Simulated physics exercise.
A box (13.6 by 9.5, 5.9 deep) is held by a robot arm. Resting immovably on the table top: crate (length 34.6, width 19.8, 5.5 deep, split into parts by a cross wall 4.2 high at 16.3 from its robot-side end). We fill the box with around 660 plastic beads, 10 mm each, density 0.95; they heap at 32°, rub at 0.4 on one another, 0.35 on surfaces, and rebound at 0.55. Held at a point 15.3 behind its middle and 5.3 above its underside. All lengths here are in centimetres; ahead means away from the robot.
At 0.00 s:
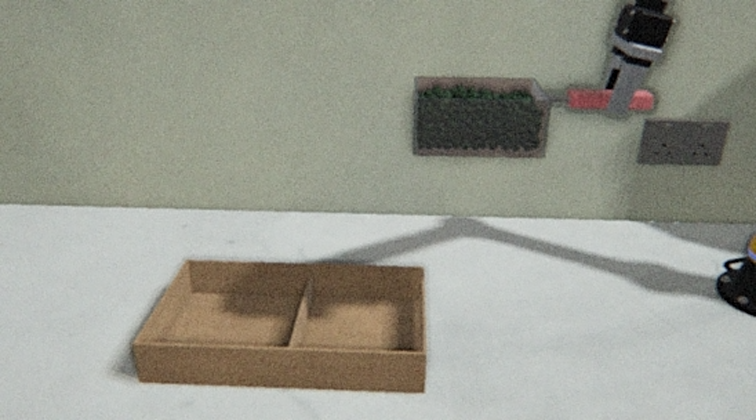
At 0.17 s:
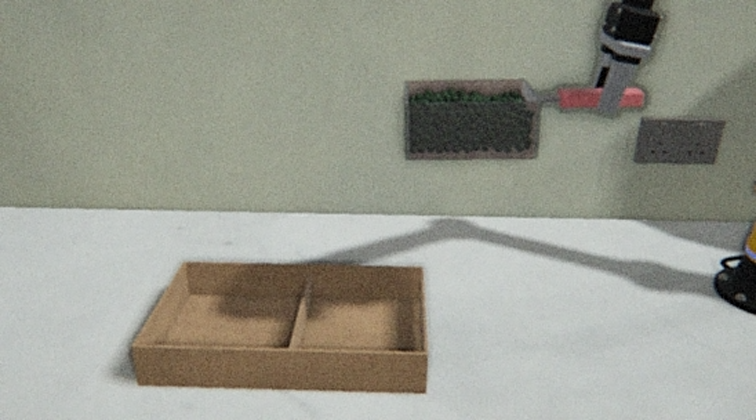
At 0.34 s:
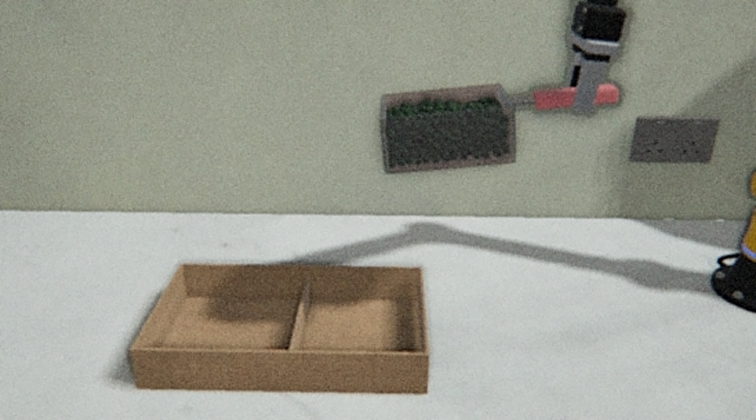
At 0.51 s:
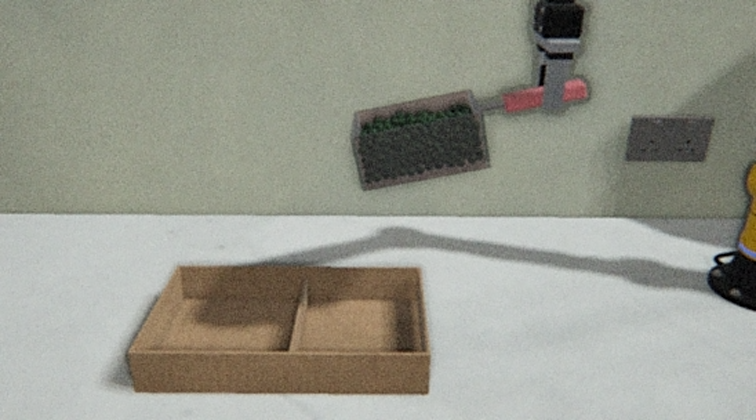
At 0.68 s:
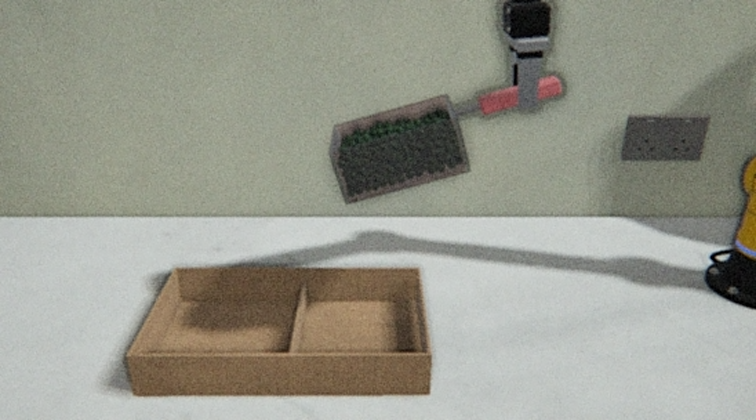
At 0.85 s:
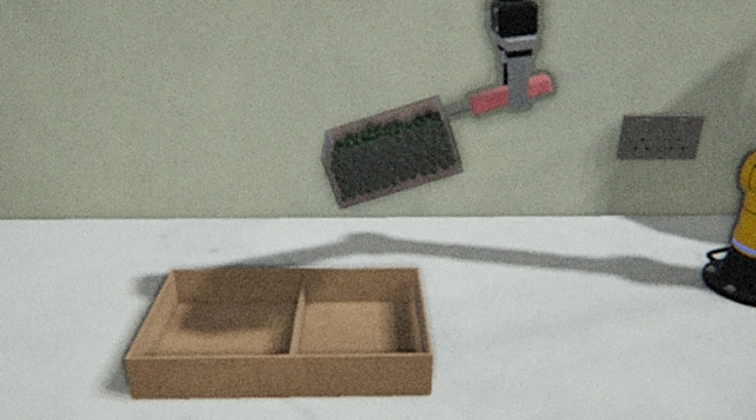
A bead-filled open box on a red handle, carried left by a robot arm, lowering slightly and tilting above a divided tray.
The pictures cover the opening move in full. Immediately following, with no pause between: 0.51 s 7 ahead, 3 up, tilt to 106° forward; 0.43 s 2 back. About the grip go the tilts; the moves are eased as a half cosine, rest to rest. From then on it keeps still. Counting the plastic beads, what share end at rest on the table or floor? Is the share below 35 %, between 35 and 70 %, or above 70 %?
Above 70 %.
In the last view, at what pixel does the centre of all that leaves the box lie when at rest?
It sits close to (459, 340).
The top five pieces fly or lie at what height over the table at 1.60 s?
Around 20 cm, I reckon.
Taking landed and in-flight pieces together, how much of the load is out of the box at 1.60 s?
Roughly 75 per cent by then.
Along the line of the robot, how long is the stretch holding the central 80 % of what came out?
About 16 centimetres.
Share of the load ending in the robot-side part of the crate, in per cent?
I'd say some 15 per cent.
After 1.23 s, tilted 92° forward, highest piece 28 above the table; 588 in the box, 25 in the robot-side part, 50 in flight or on a rim.
After 1.60 s, tilted 106° forward, highest piece 20 above the table; 294 on the table or floor, 175 in the box, 85 in the robot-side part, 109 in flight or on a rim.
After 1.99 s, tilted 106° forward, highest piece 17 above the table; 524 on the table or floor, 87 in the robot-side part, 32 in the box, 20 in flight or on a rim.
After 3.04 s, tilted 106° forward, highest piece 3 above the table; 576 on the table or floor, 87 in the robot-side part.
In the end, 576 on the table or floor, 87 in the robot-side part. That is 87 % on the table or floor.
